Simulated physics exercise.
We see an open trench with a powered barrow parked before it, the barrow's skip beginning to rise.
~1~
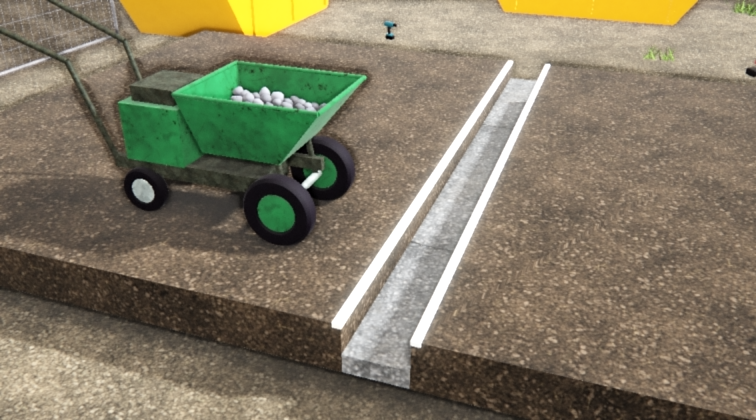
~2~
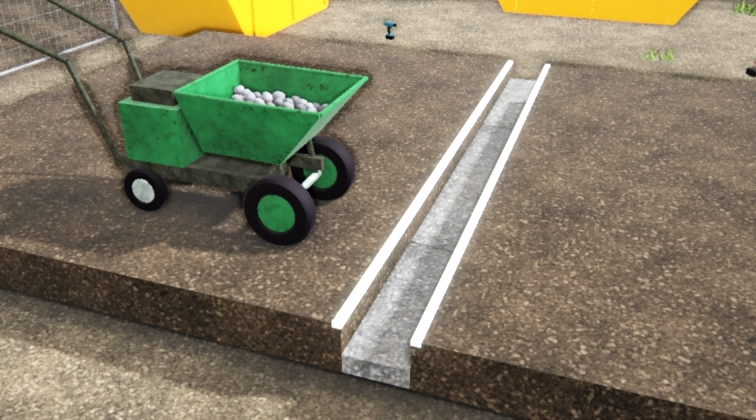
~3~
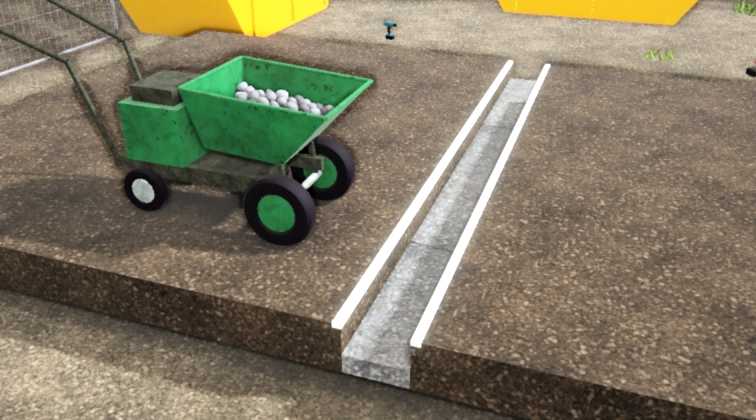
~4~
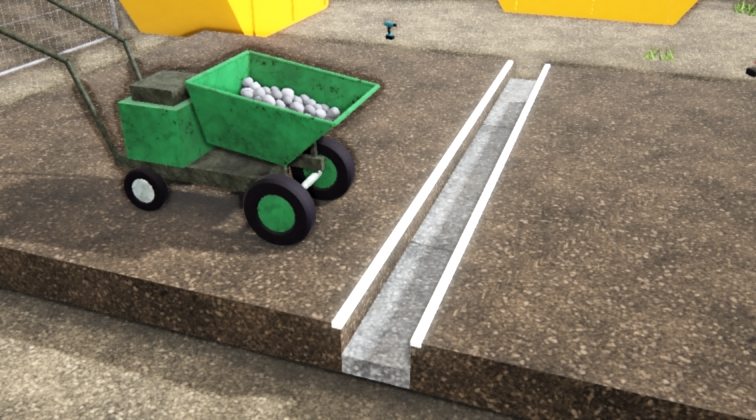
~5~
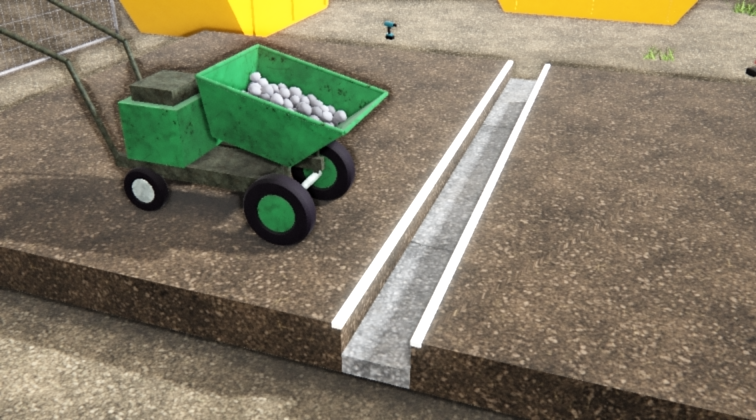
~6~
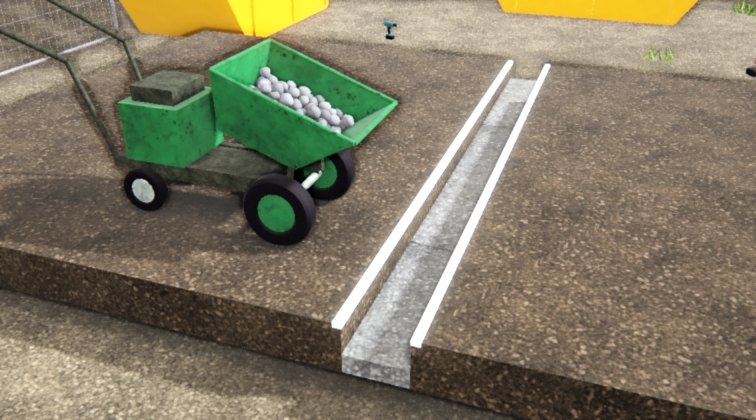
Green skip of a parked barrow, loaded with pale round cobbles, tilting gradually forward to the right beside a white-edged open trench.
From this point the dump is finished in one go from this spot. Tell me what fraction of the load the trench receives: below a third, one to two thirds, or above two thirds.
The trench receives above two thirds.
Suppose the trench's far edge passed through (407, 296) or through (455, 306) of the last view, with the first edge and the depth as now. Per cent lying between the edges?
Lab note: Try one 60 per cent, try two 100 per cent.
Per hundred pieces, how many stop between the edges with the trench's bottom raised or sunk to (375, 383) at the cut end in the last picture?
Close to 100 per cent.
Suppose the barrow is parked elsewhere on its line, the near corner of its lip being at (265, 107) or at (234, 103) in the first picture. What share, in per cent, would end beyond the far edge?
Position 1: Near 0 %; position 2: Near 0 %.
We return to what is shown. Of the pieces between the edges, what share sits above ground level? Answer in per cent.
Near 5 %.
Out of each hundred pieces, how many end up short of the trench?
I'd put it at some 0 per cent of the load.
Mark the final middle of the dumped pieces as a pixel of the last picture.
Once it all stops, the middle lies near (431, 256).
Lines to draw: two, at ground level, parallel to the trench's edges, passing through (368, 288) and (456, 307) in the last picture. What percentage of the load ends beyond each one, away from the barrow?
Roughly 100 per cent, then roughly 0 per cent.
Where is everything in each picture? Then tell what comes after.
The first frame shows lip of the skip (318, 114), level; top of the load (258, 106), round cobbles; first edge of the trench (361, 286); far edge (435, 302), the trench over half as wide as the skip, and about half as deep as wide.
The second frame shows lip of the skip (320, 115), level; top of the load (258, 111).
The third frame shows lip of the skip (325, 119), tipped barely; top of the load (251, 103).
The fourth frame shows lip of the skip (334, 125), tipped a little; top of the load (250, 105).
The fifth frame shows lip of the skip (343, 133), tipped a little; top of the load (257, 101).
The sixth frame shows lip of the skip (354, 144), tipped clearly; top of the load (266, 98); first edge of the trench (361, 286); far edge (435, 302).
Just after the last frame, skip tipped steeply; every one in the skip.
A moment on, skip tipped steeply; the larger part in the skip; about a tenth in or heaped over the trench; just a few beyond it.
Further on, skip tipped right over; about a tenth in the skip; the larger part in or heaped over the trench; about a tenth beyond it.
When it is over, skip tipped right over; almost all in or heaped over the trench; about a tenth beyond it.
